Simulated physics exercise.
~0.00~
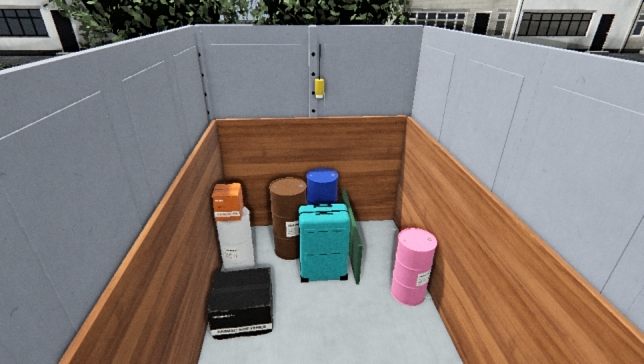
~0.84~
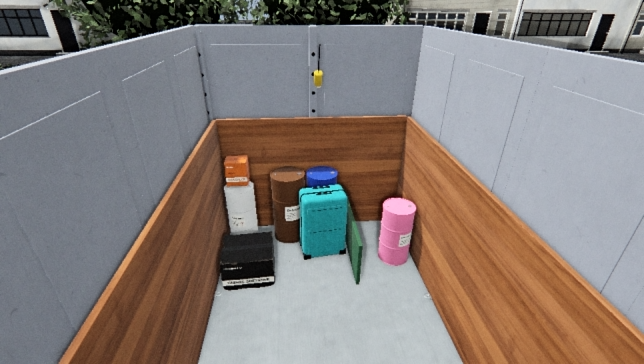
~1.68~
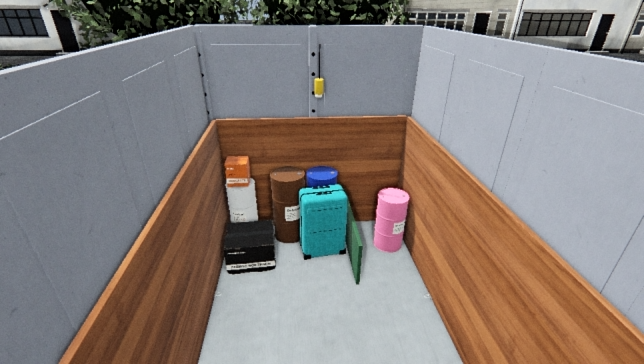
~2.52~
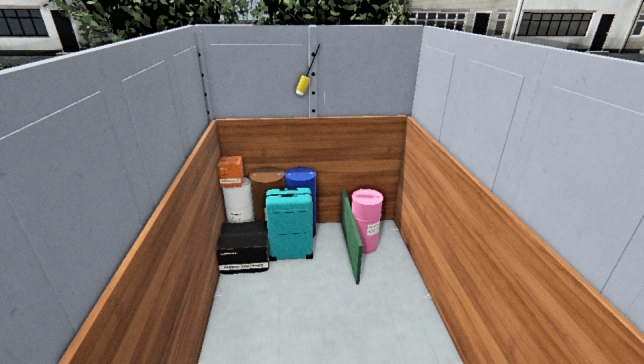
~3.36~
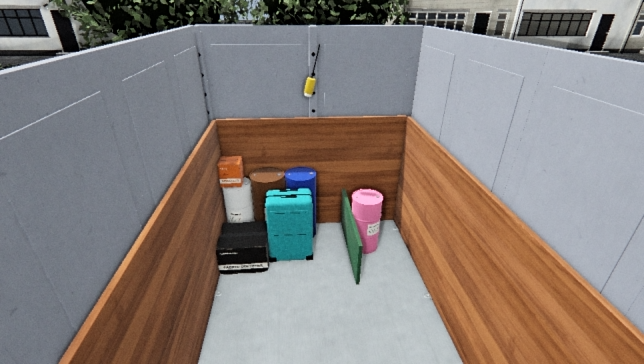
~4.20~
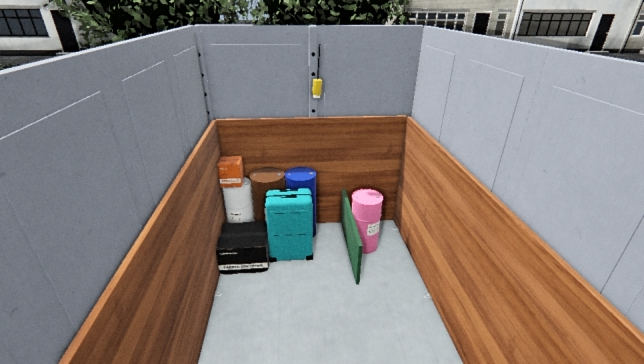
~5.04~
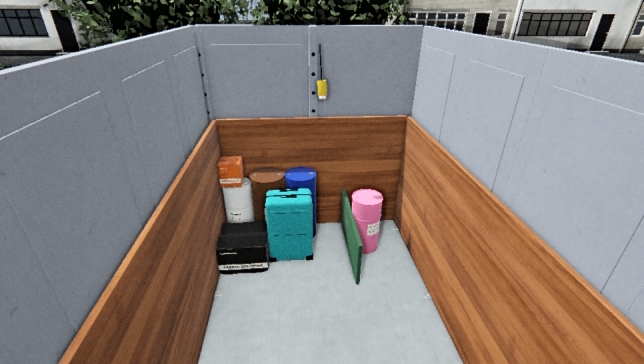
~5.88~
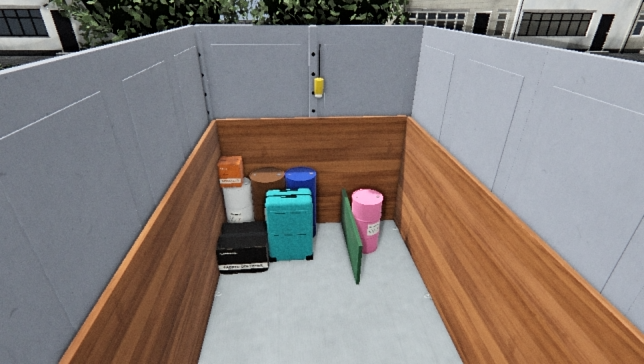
The turquoise case and other items slide forward, then shift left, and end upright and still.
